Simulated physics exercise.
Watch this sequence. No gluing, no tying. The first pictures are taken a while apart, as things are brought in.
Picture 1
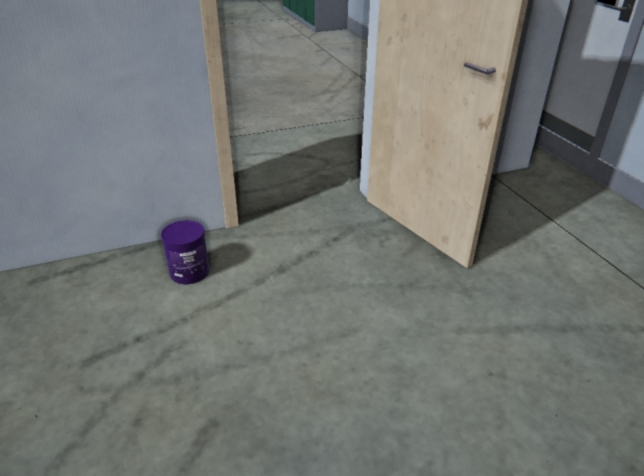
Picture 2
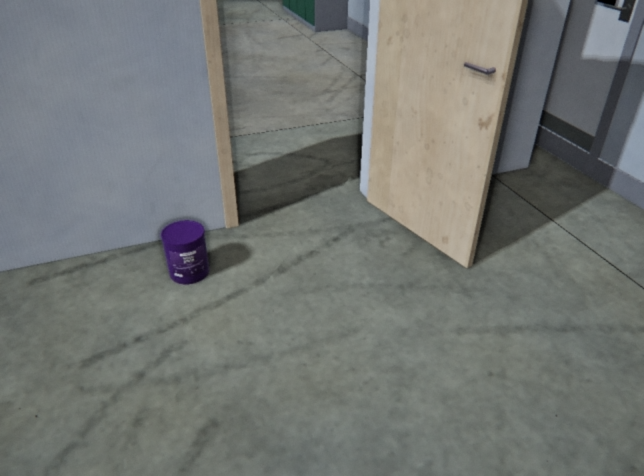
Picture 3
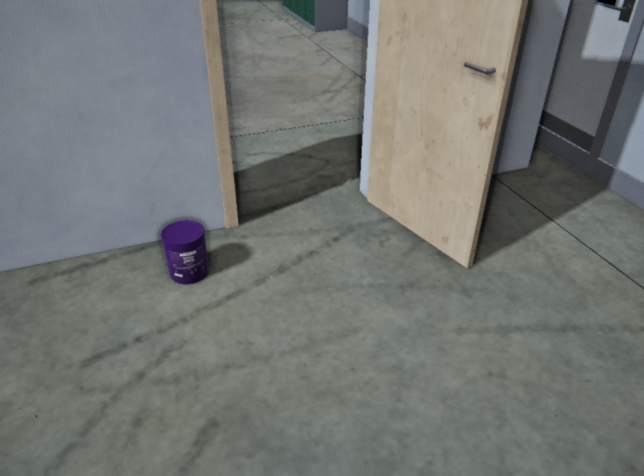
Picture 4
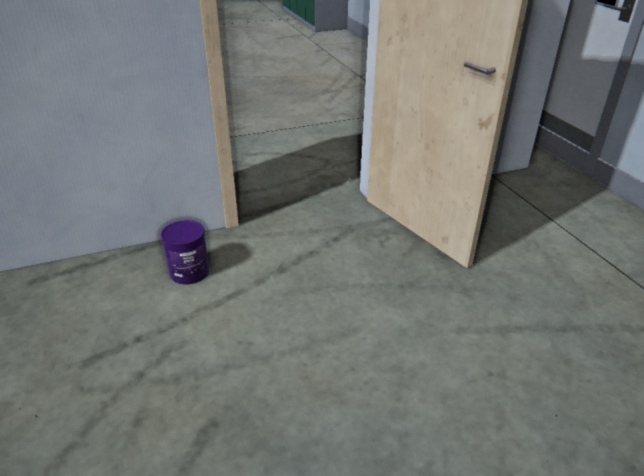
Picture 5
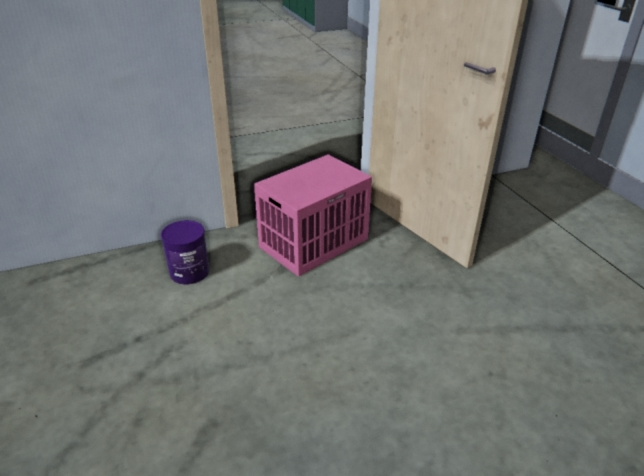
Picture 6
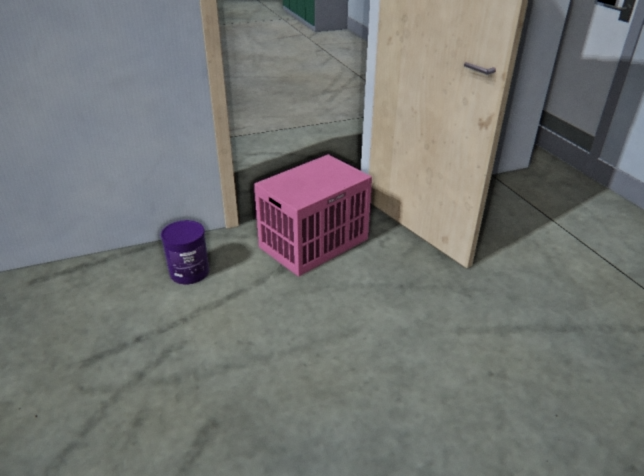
A wooden door stands open and still beside a purple pail, then a pink crate appears in the doorway.
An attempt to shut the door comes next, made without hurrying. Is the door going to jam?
In this one the door doesn't finish its swing at all.
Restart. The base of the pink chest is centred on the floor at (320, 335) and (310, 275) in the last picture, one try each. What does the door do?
Try 1: Door ends up flush. Try 2: Door stays partly open.
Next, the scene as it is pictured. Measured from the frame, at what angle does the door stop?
Open angle: About 65°.
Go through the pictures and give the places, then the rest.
In the first picture, door wide open and still; purple pail (186, 253).
In the second picture, door wide open and still; purple pail (186, 253).
In the third picture, door wide open and still; purple pail (186, 253).
In the fourth picture, door wide open and still; purple pail (186, 253).
In the fifth picture, door wide open and still; purple pail (186, 253).
In the sixth picture, door wide open and still; pink chest (314, 213); purple pail (186, 253).
Then, 0.60 s after the last picture, door at 95°.
Then, 1.00 s after the last picture, door at 81°.
Then, 1.40 s after the last picture, door at 65°.
At rest, door at 64°; both in place. Seen from the same camera at the end, pink chest near (310, 213).
